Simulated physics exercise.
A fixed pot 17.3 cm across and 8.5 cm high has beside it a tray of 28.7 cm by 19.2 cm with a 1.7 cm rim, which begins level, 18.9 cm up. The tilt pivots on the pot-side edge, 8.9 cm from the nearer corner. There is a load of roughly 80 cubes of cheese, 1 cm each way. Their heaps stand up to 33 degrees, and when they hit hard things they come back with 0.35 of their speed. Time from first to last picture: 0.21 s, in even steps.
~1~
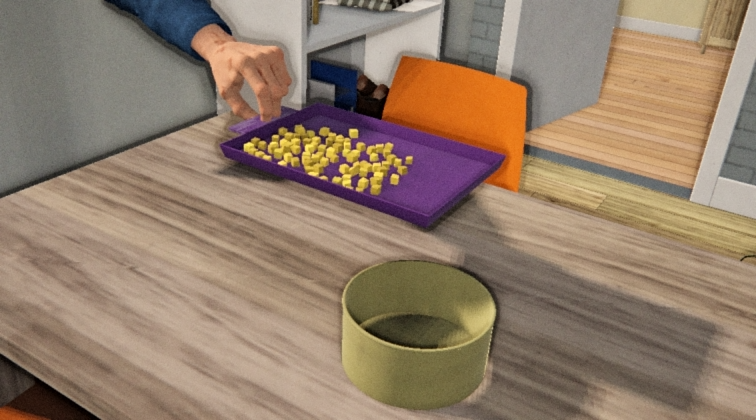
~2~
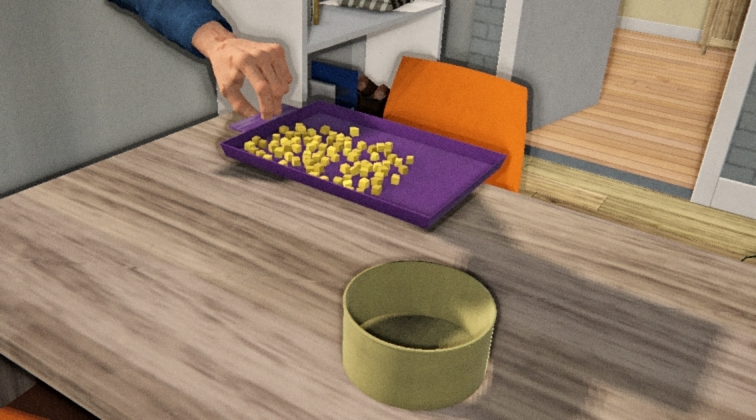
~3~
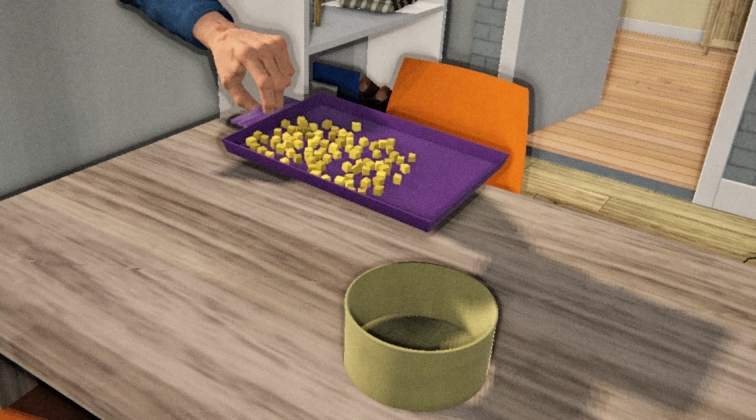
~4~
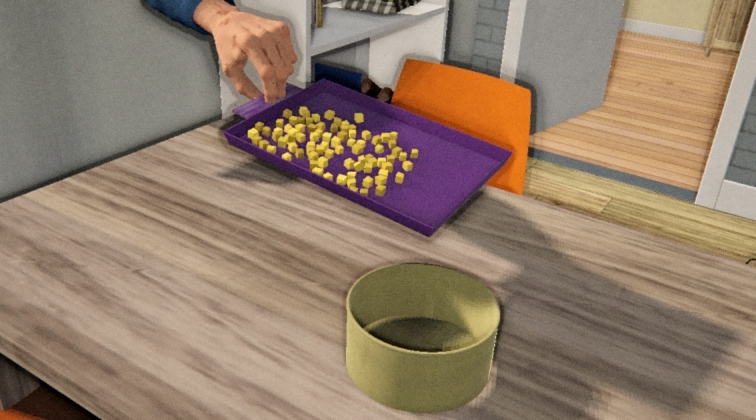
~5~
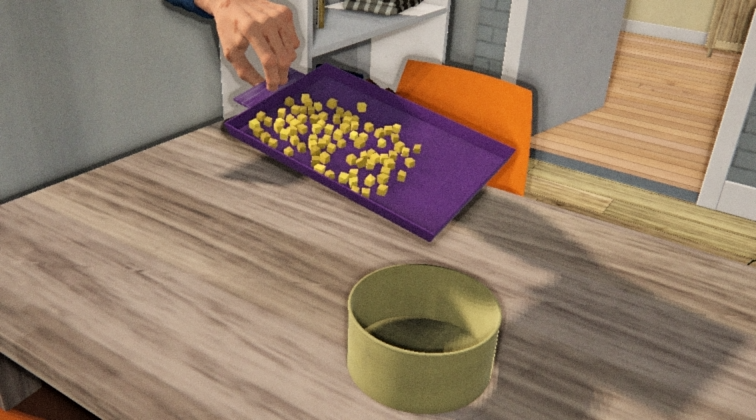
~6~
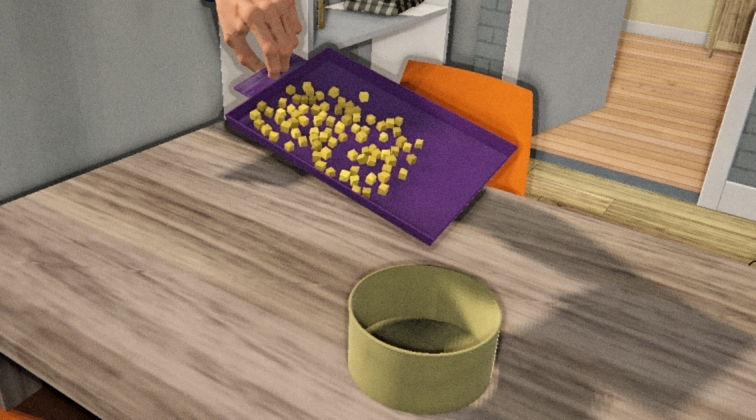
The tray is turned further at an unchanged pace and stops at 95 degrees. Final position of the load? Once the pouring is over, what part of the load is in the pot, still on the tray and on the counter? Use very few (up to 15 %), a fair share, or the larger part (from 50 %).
Pot: The larger part, left on the tray: Very few, counter: Very few.
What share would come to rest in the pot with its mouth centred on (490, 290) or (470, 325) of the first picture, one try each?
Estimates: 35 % and 75 %, in that order.
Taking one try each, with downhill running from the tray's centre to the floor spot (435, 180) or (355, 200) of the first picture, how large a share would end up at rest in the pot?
Roughly 5 % for the first direction, roughly 65 % for the second.
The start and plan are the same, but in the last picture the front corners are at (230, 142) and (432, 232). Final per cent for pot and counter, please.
Pot 75 % / counter 25 %.
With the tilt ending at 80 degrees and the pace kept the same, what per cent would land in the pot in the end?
I'd put it at close to 85 per cent.
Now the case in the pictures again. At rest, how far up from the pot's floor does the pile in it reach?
I'd say near 2.0 centimetres.
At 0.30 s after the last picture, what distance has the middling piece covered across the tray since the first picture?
About 4 cm.
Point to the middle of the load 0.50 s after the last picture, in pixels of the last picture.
Approx. (404, 246).
Then, 0.30 s after the last picture, tilt 56 degrees; the tray holds 100 %, the pot 0 %.
Then, 0.50 s after the last picture, tilt 81 degrees; the tray holds 65 %, the pot 15 %.
Then, 0.82 s after the last picture, tilt 95 degrees; the tray holds 0 %, the pot 95 %.
In the end, pot 100 %, tray 0 %, counter 0 %.
